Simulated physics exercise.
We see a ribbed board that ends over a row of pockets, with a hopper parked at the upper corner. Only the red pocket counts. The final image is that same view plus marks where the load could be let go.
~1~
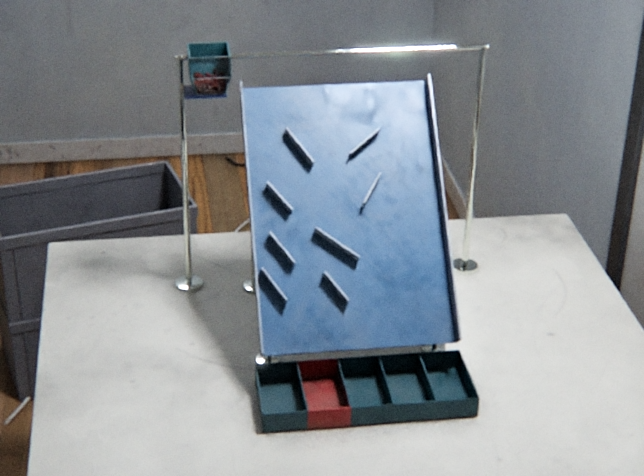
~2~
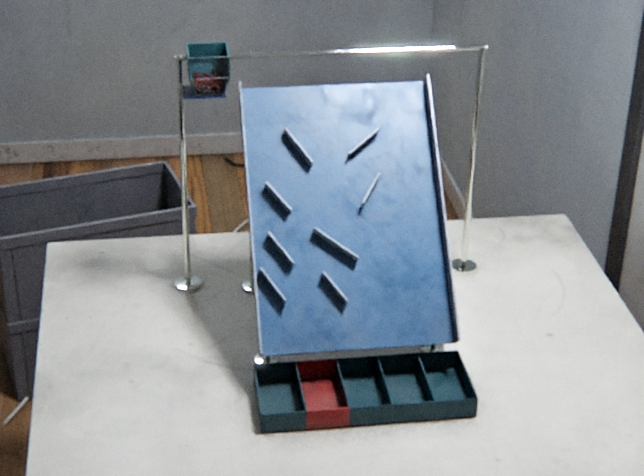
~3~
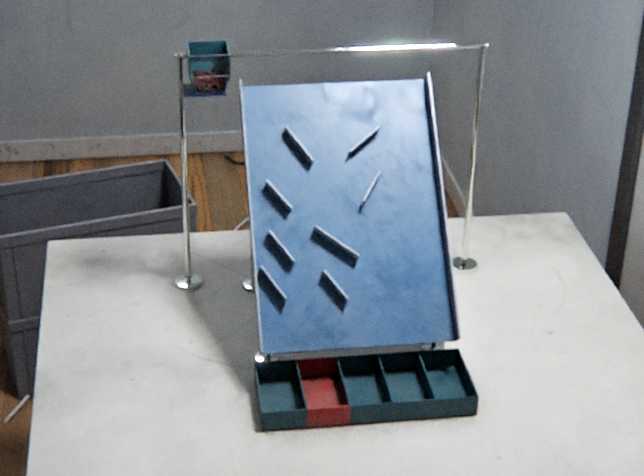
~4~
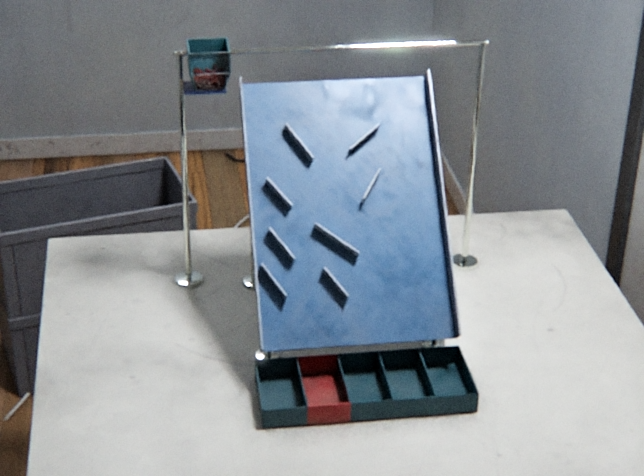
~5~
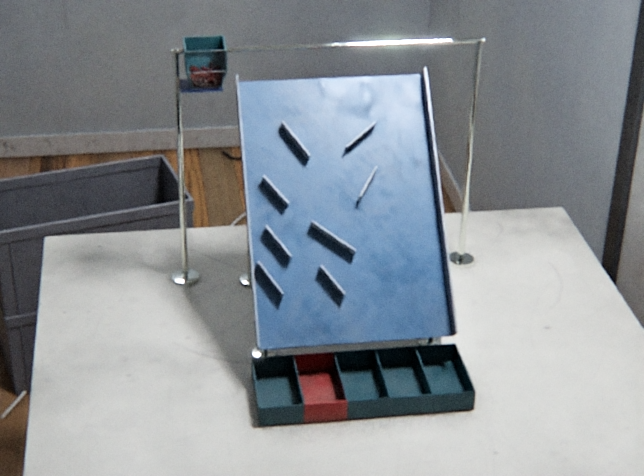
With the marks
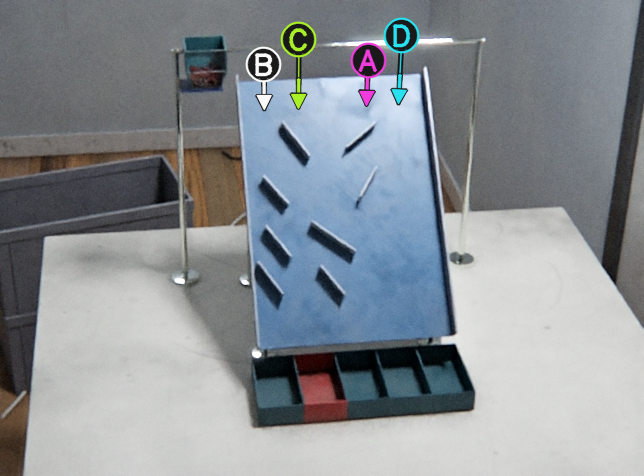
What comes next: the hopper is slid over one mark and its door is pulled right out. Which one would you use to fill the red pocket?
Mark B.
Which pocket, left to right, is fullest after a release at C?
The fourth from the left.
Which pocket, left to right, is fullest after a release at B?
The second.
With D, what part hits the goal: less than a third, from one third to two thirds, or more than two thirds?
It is less than a third.
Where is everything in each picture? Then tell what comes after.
The first picture shows hopper at (210, 87), kidney beans, door shut.
The second picture shows ribs (285, 128) to (313, 162), (350, 153) to (378, 129), (266, 182) to (291, 209).
The third picture shows ribs (363, 202) to (380, 171), (269, 230) to (295, 261), (315, 226) to (359, 255).
The fourth picture shows ribs (262, 263) to (287, 296), (324, 267) to (348, 296).
The fifth picture shows red pocket at (326, 410), number 2 of 5 from the left.
On the marked copy, mark A meets the board at (366, 100); mark B meets the board at (264, 104); mark C meets the board at (298, 103); mark D meets the board at (398, 98).
For mark A, a stray few in the red pocket, most in other pockets, a small part held on the board, a small part outside the box.
For mark B, about half in the red pocket, about a third in other pockets, a small part held on the board.
For mark C, a stray few in the red pocket, nearly all in other pockets.
For mark D, none in the red pocket, nearly all in other pockets, a stray few outside the box.
